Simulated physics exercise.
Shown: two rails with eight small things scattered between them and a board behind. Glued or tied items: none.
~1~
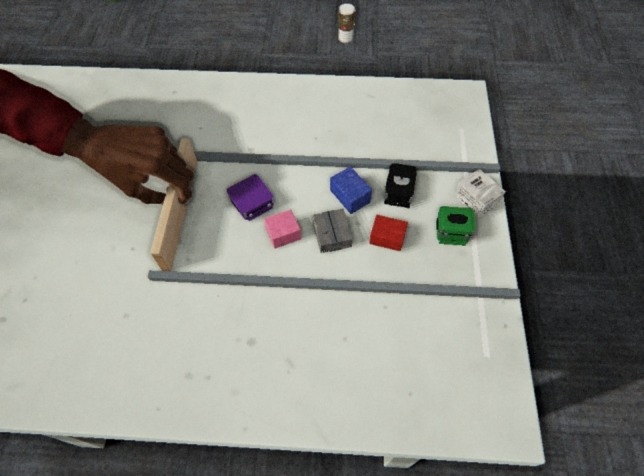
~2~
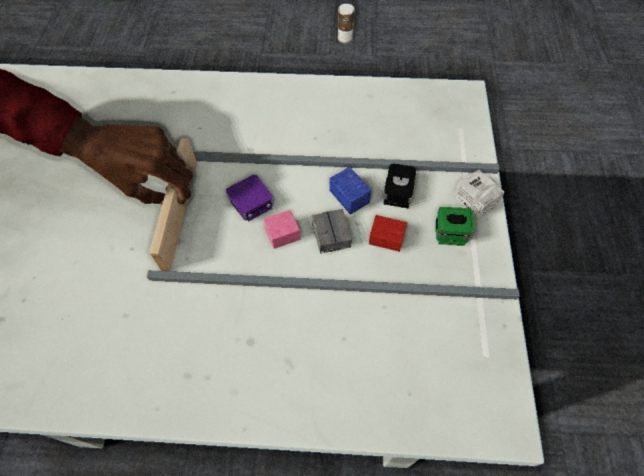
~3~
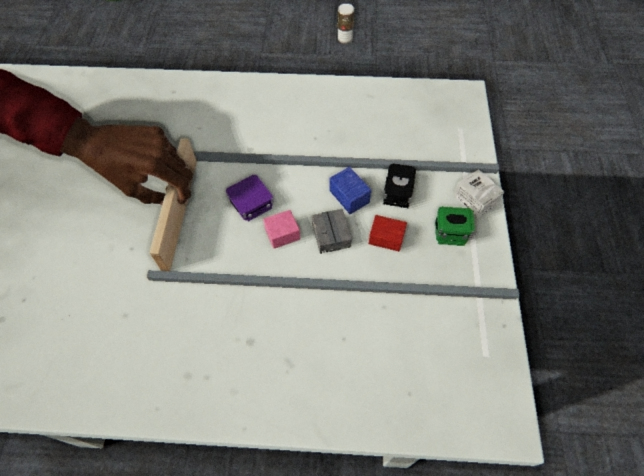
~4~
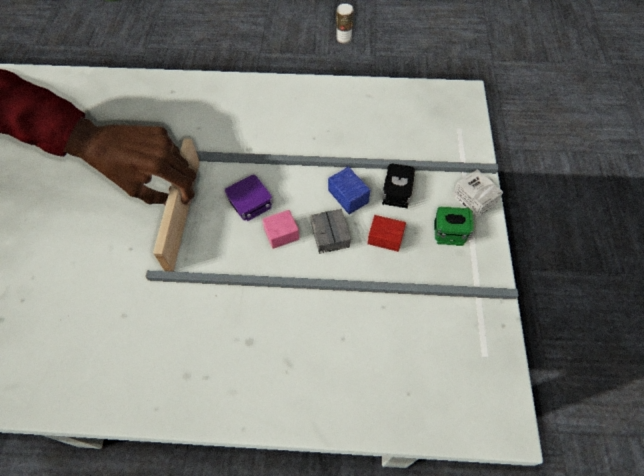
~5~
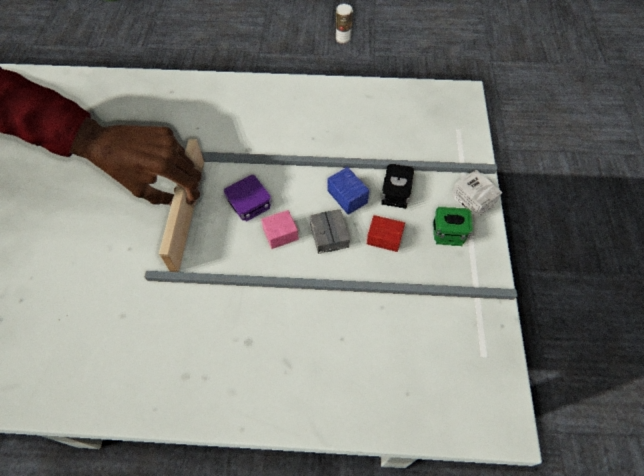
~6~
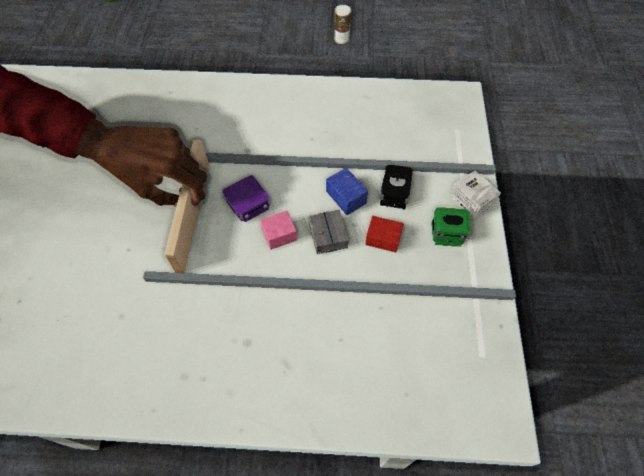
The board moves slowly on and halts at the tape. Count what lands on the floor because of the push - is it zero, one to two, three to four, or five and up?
I expect five or more drops over the end.
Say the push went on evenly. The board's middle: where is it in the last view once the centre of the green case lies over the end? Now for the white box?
Points: About (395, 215) and about (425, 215).
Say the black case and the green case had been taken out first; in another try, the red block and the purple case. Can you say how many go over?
3 and 4.
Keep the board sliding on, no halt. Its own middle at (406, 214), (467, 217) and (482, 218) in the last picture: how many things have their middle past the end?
Respectively 1, 5 and 5.
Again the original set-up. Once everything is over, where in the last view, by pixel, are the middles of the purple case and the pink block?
The purple case comes to rest at (486, 216), and the pink block comes to rest at (487, 245).
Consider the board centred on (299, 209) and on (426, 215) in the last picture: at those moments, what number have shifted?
The counts are 4 and 8.
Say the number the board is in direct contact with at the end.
I count 3 of them.
Early on, none off yet; white box at rest near (475, 195); green case at rest near (450, 227); black case at rest near (396, 187).
A while later, none off yet; white box at rest near (475, 195); green case travelled a little near (460, 227); black case travelled a little near (412, 185).
Further along, one off so far; white box travelled about its own width near (501, 196); green case on its side near (523, 264); black case travelled well along near (470, 185).
Finally, the number that fall off is five or more; lost, grey box, red block, black case, green case and white box.
